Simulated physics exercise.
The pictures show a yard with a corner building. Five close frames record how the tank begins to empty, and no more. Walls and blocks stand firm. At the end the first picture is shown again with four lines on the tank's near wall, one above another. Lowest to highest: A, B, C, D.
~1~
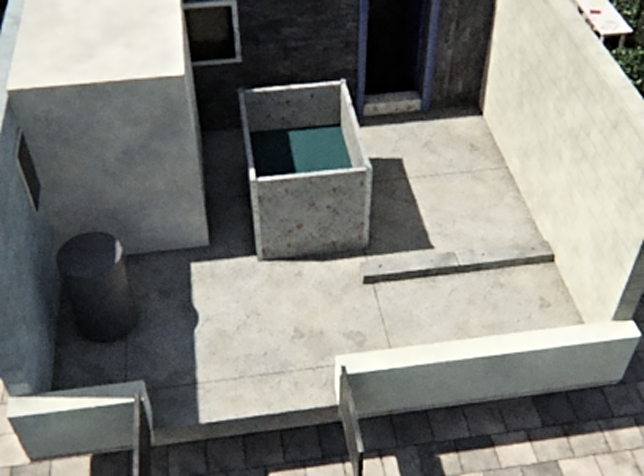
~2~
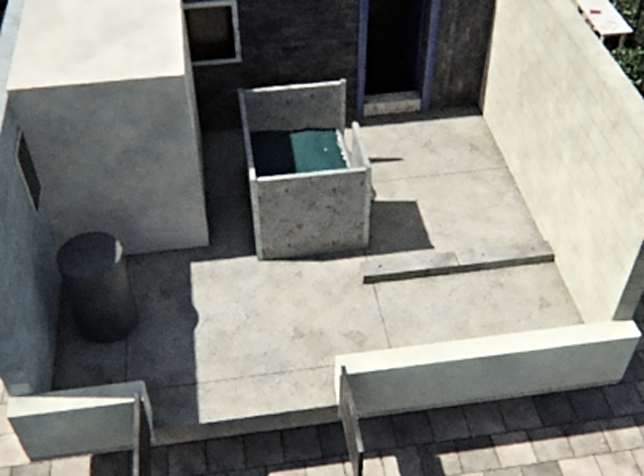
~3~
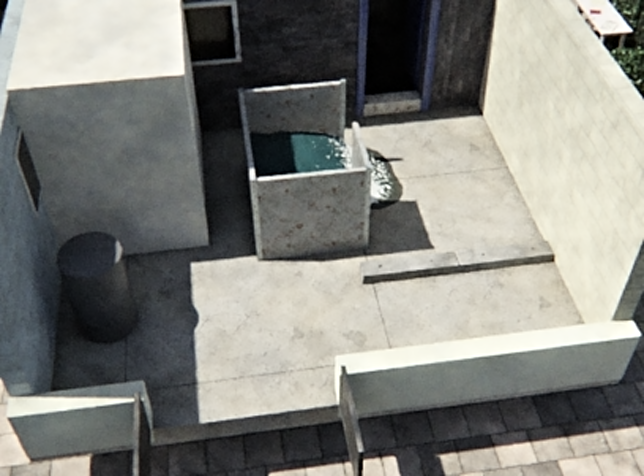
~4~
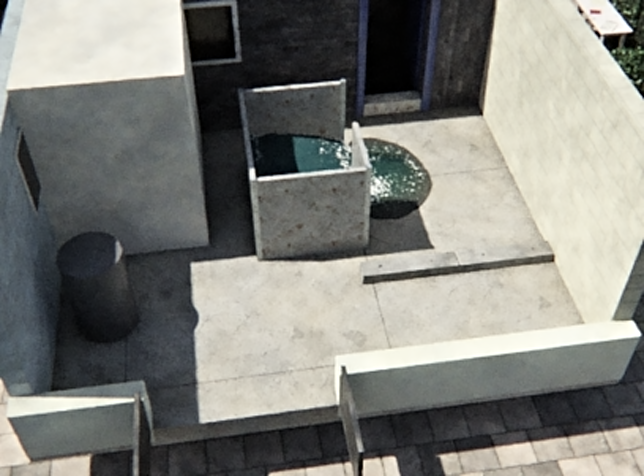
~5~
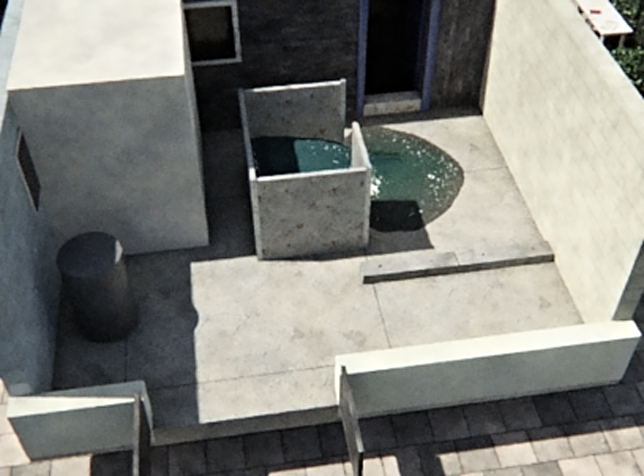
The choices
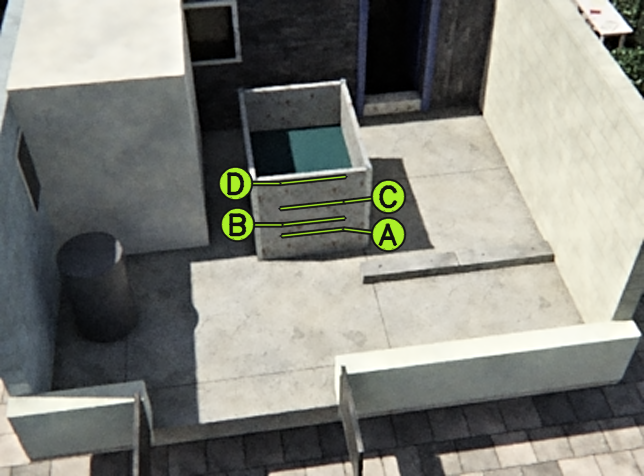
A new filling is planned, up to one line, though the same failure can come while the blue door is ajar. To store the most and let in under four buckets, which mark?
Take C.
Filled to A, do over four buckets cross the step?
No, not at all.
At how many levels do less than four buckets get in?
Three of them.
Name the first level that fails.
That is level D.
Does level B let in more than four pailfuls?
No, not at all.
On the marked copy, A at (313, 232); B at (313, 221); C at (312, 205); D at (312, 180); from the bottom up A, B, C, D.
For level A, nothing gets over.
For level B, a splash gets over, under a bucket.
For level C, a bucket or two gets in.
For level D, about 13 bucketfuls get in.
